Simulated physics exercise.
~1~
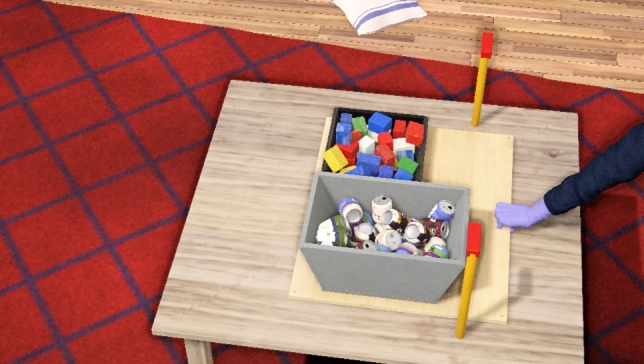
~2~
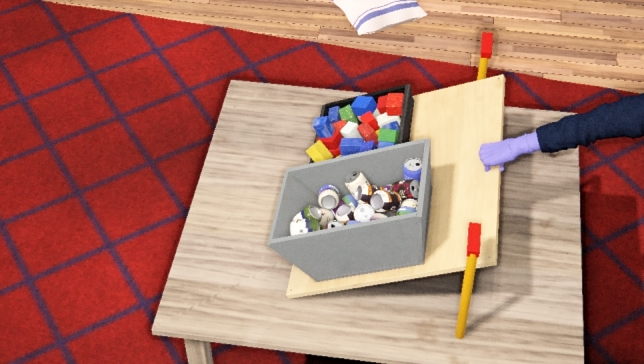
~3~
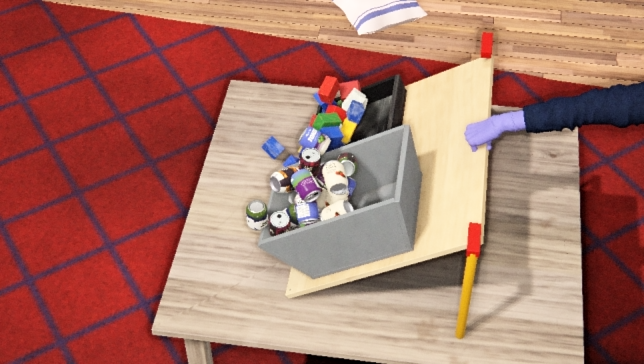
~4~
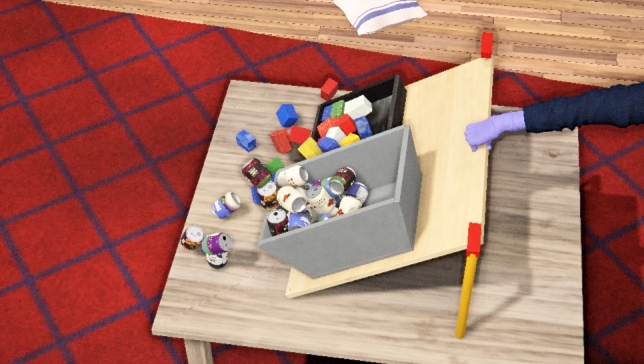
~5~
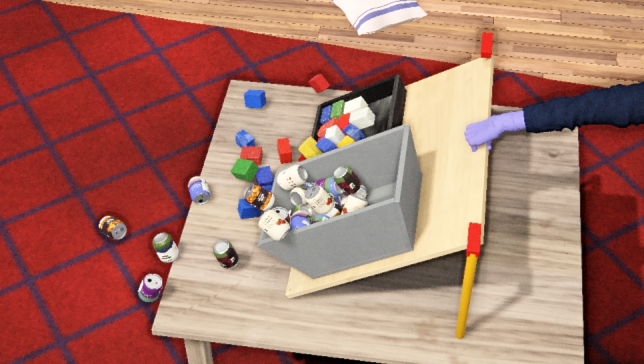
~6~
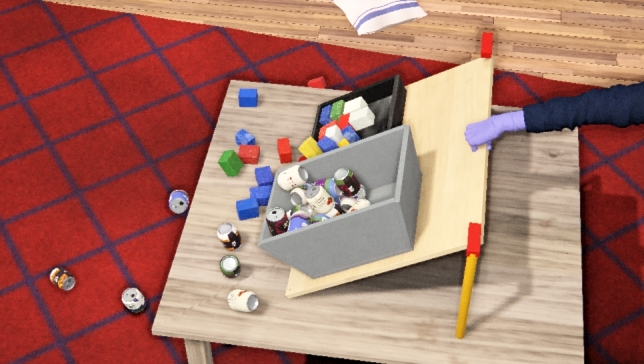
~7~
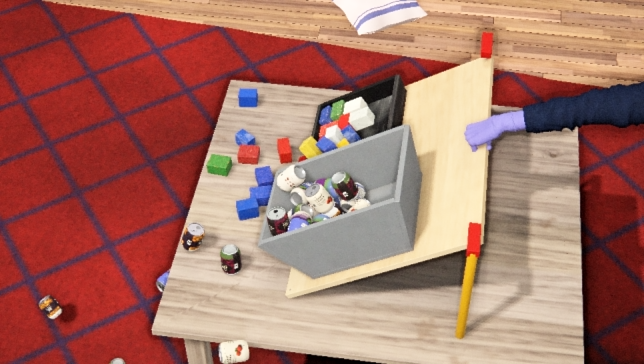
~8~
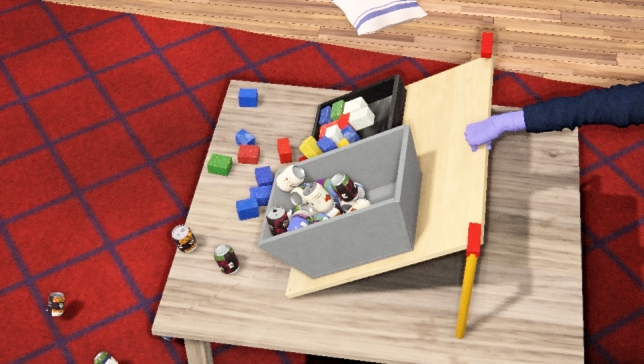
Mini cans and toy bricks spilling leftward from two crates as a gloved hand tilts their board, some cans landing on the carpet.
